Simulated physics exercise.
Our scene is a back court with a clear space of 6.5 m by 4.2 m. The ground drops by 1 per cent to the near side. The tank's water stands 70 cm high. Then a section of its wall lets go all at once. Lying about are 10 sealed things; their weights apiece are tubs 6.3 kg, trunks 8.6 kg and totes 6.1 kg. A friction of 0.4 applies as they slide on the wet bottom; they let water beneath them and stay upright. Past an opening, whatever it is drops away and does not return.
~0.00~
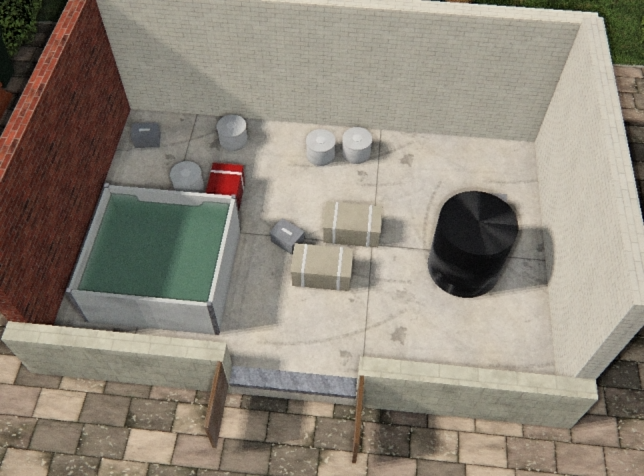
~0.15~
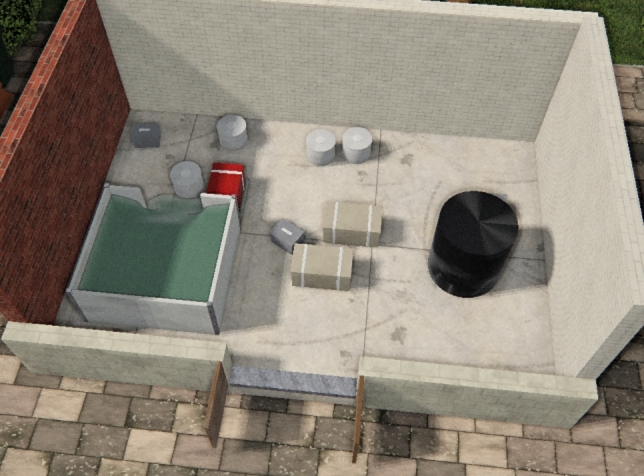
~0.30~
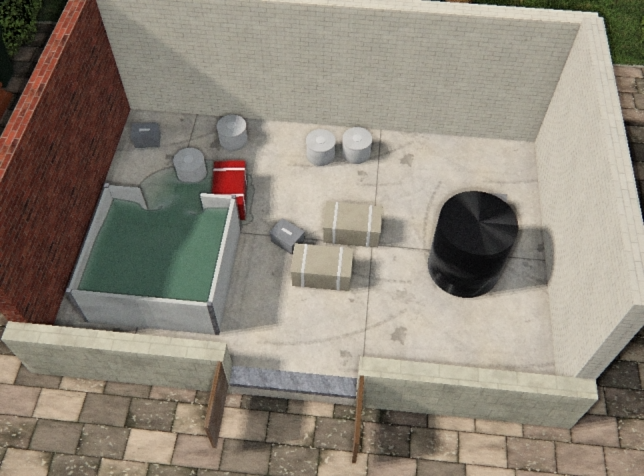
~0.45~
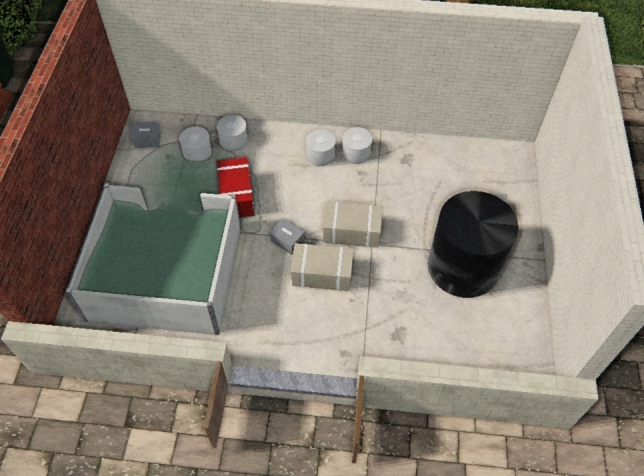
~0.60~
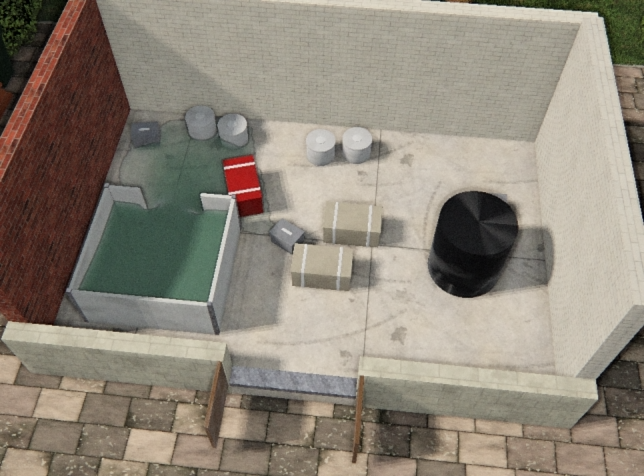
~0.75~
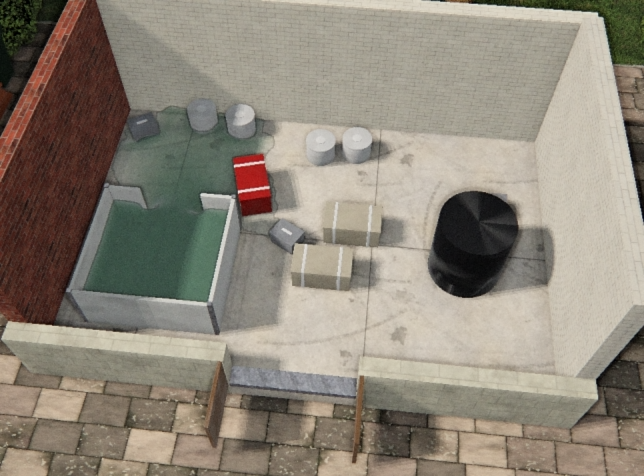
Water pouring through a gap in a tank's back wall, spreading across a walled court, nudging a red trunk right and pushing grey containers.
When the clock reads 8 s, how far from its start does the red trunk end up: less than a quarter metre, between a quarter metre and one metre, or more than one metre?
It ends up distant.
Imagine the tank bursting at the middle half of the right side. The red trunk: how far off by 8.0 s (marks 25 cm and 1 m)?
Afterwards the red trunk glides a modest way.
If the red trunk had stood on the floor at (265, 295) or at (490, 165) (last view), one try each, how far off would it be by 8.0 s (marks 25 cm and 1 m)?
From the first place it is barely disturbed; from the second it goes well off.
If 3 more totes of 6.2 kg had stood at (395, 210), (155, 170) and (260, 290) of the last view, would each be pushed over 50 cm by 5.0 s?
In order: Above it, above it, below it.
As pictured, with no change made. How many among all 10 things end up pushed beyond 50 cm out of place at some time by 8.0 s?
8.
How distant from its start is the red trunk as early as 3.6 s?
About 140 cm by then.
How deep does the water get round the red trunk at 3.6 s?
Roughly 4 cm deep.
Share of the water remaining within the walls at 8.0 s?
Still held: Near 98 %.
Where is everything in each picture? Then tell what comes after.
In the first picture, the red trunk at (223, 185) rests on the ground; water covers 2.6 m2; 0 of 10 have shifted.
In the second picture, the red trunk at (224, 185) rests on the ground; 3.1 m2 under water; 0 of 10 have shifted.
In the third picture, the red trunk at (228, 182) rests on the ground, 9 cm from its start; water covers 3.7 m2; 2 of 10 have shifted.
In the fourth picture, the red trunk at (234, 180) rests on the ground, 18 cm from its start; water covers 4.8 m2; 2 of 10 have shifted.
In the fifth picture, the red trunk at (242, 178), on the bottom, 29 cm from its start; water covers 5.8 m2; 2 of 10 have shifted.
In the sixth picture, the red trunk at (252, 177), on the bottom, 43 cm from its start; water covers 6.7 m2; 4 of 10 have shifted.
After 1.6 s the red trunk is near (312, 175), 1.3 m from its start, aground; 0 of 10 are out; 3 afloat.
After 3.6 s the red trunk is near (323, 199), 1.5 m from its start, aground; 0 of 10 are out; 2 afloat.
After 5.6 s the red trunk is near (323, 207), 1.5 m from its start, afloat; 0 of 10 are out; 6 afloat.
After 8.0 s the red trunk is near (355, 234), 2.1 m from its start, afloat; 0 of 10 are out; 8 afloat.
